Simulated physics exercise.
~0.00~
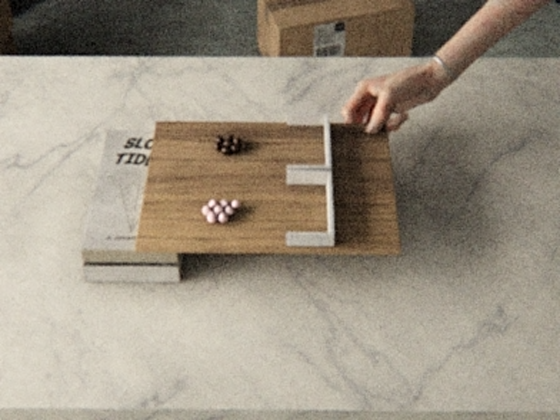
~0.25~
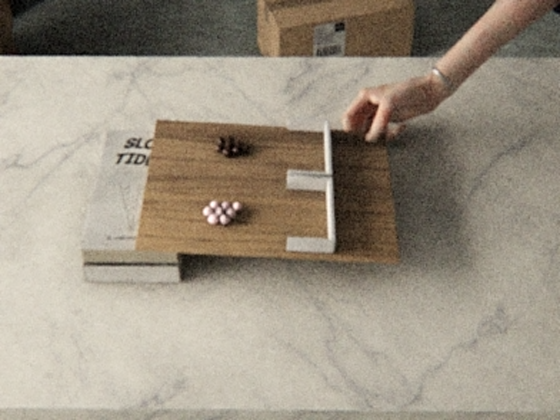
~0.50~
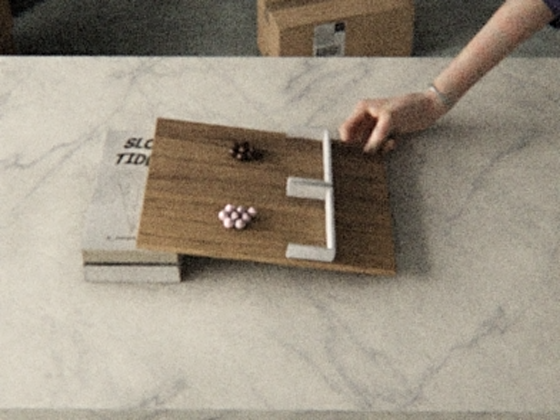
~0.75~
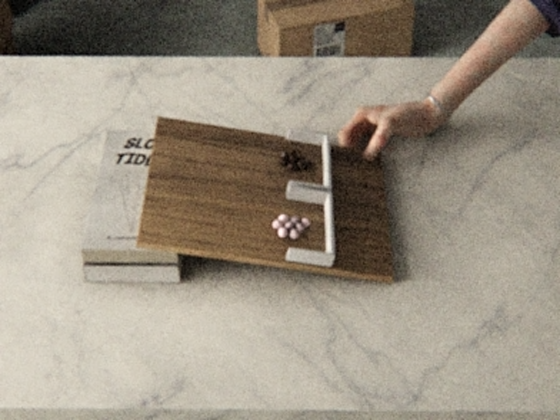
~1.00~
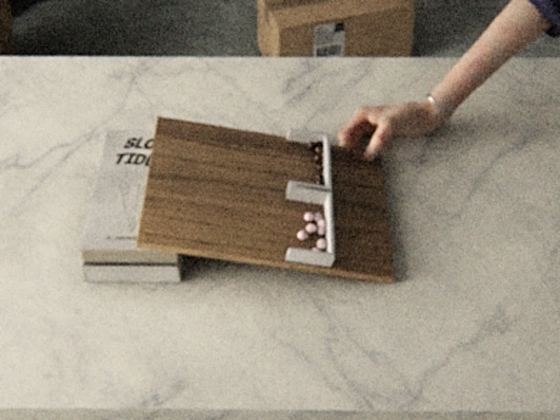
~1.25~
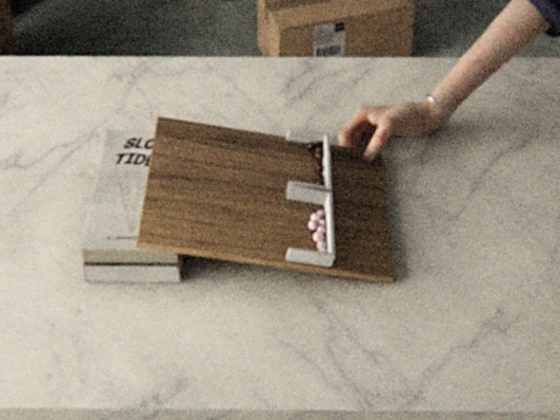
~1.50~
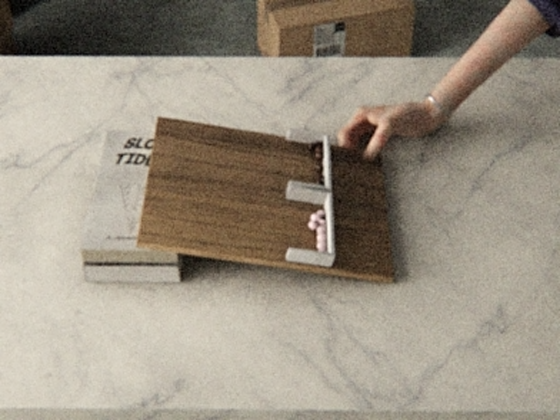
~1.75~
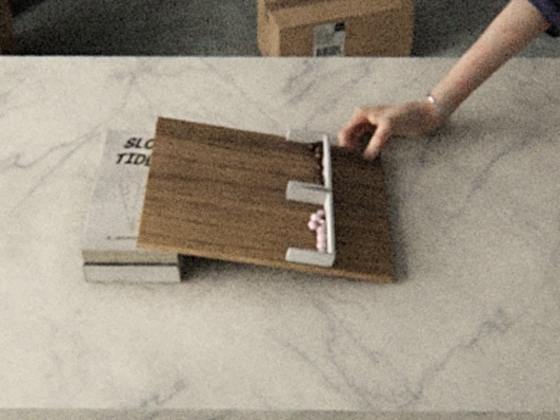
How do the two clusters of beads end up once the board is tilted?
Both clusters are stopped by the white bars, with the pink beads resting behind the front bar and the dark ones behind the back bar.
